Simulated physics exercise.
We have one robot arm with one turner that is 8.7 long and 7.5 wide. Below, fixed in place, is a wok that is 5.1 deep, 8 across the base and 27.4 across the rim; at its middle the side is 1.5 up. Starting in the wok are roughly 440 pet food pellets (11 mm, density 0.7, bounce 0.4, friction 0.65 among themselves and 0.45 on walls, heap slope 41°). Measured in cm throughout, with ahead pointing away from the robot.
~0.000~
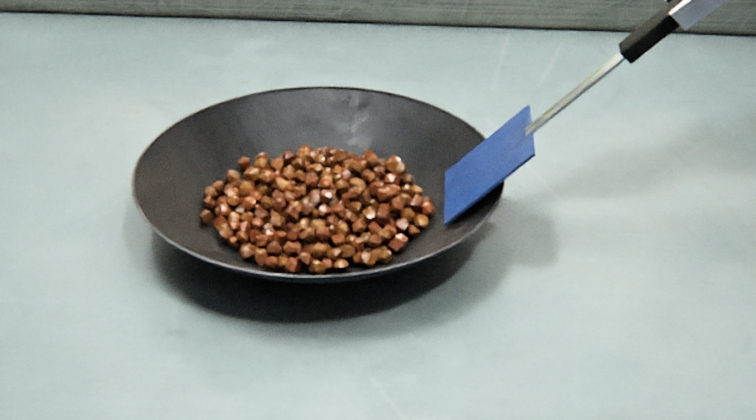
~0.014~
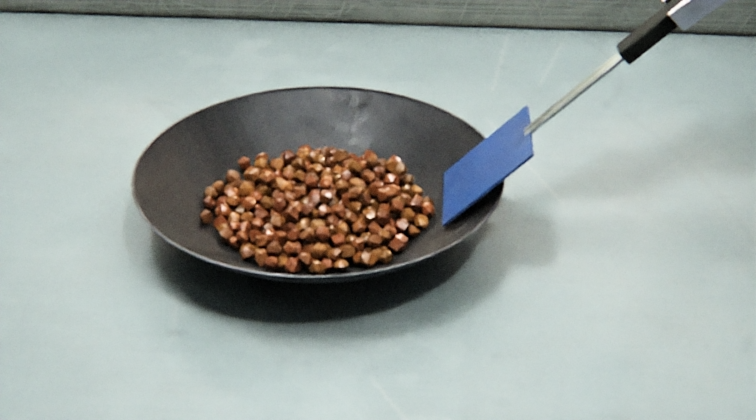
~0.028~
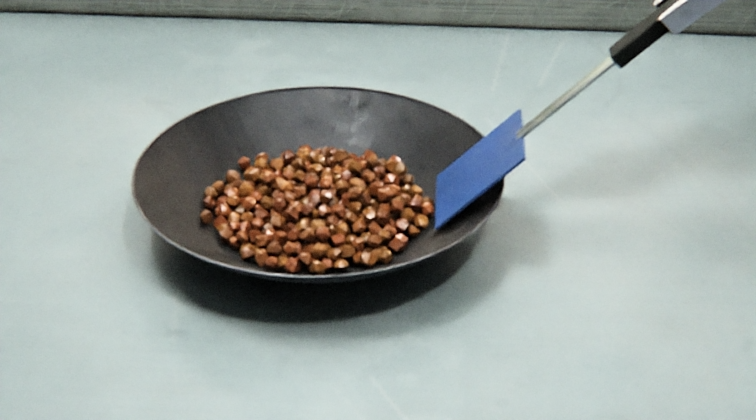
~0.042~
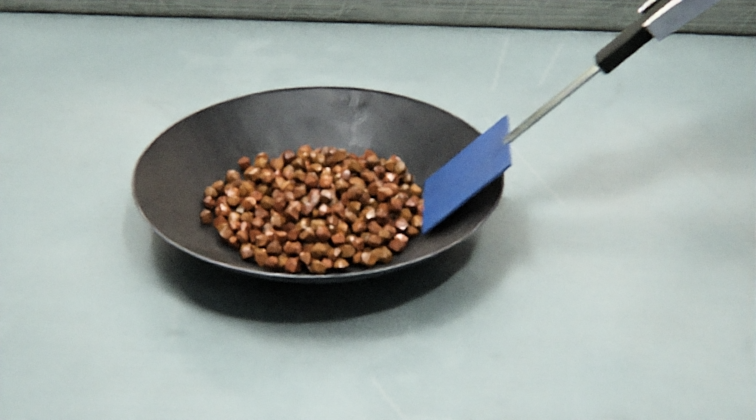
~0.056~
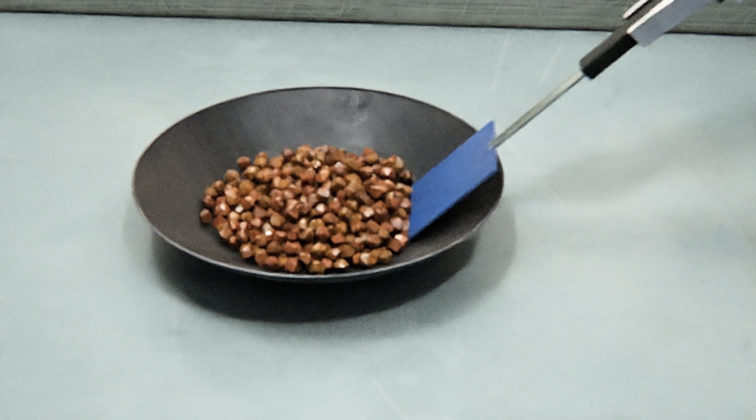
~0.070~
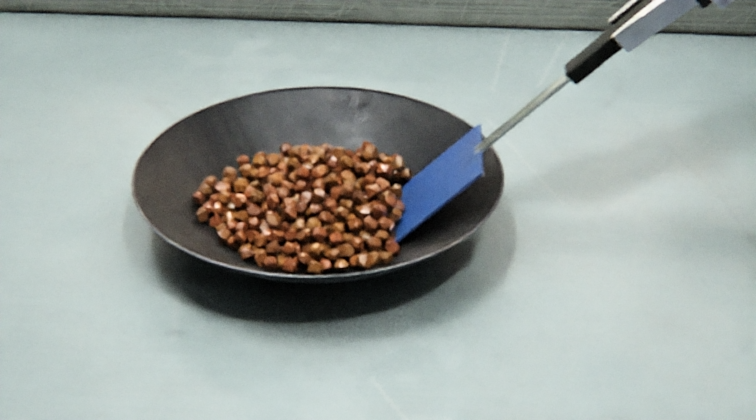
In a dark wok, a blue turner slides left into a heap of brown pellets.
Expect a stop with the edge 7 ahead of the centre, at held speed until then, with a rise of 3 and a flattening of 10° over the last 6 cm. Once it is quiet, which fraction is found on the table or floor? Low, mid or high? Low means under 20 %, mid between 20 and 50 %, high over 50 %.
Low.
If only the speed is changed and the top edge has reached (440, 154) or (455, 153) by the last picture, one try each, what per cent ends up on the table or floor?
35 % and 30 %.
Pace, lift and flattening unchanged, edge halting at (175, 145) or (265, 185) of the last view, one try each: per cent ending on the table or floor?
Roughly 45 and 0 per cent.
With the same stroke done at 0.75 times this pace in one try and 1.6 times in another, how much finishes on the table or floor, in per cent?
Some 5 and 30 per cent.
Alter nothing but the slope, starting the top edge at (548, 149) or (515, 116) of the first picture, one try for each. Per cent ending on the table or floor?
Roughly 10% and 15%.
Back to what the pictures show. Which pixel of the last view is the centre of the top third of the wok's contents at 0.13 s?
Roughly pixel (271, 188).
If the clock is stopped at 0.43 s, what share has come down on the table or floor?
Around 10 percent.
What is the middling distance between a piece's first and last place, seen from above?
About 6 centimetres.
After 0.13 s, sloping 46°, highest piece 5 above the table; 443 in the wok.
After 0.20 s, sloping 42°, highest piece 6 above the table; 443 in the wok.
After 0.43 s, sloping 36°, highest piece 7 above the table; 397 in the wok, 41 on the table or floor, 5 on the blade or in flight.
After 1.48 s, sloping 36°, highest piece 6 above the table; 393 in the wok, 50 on the table or floor.
In the end, 393 in the wok, 50 on the table or floor. That is 11 % on the table or floor.
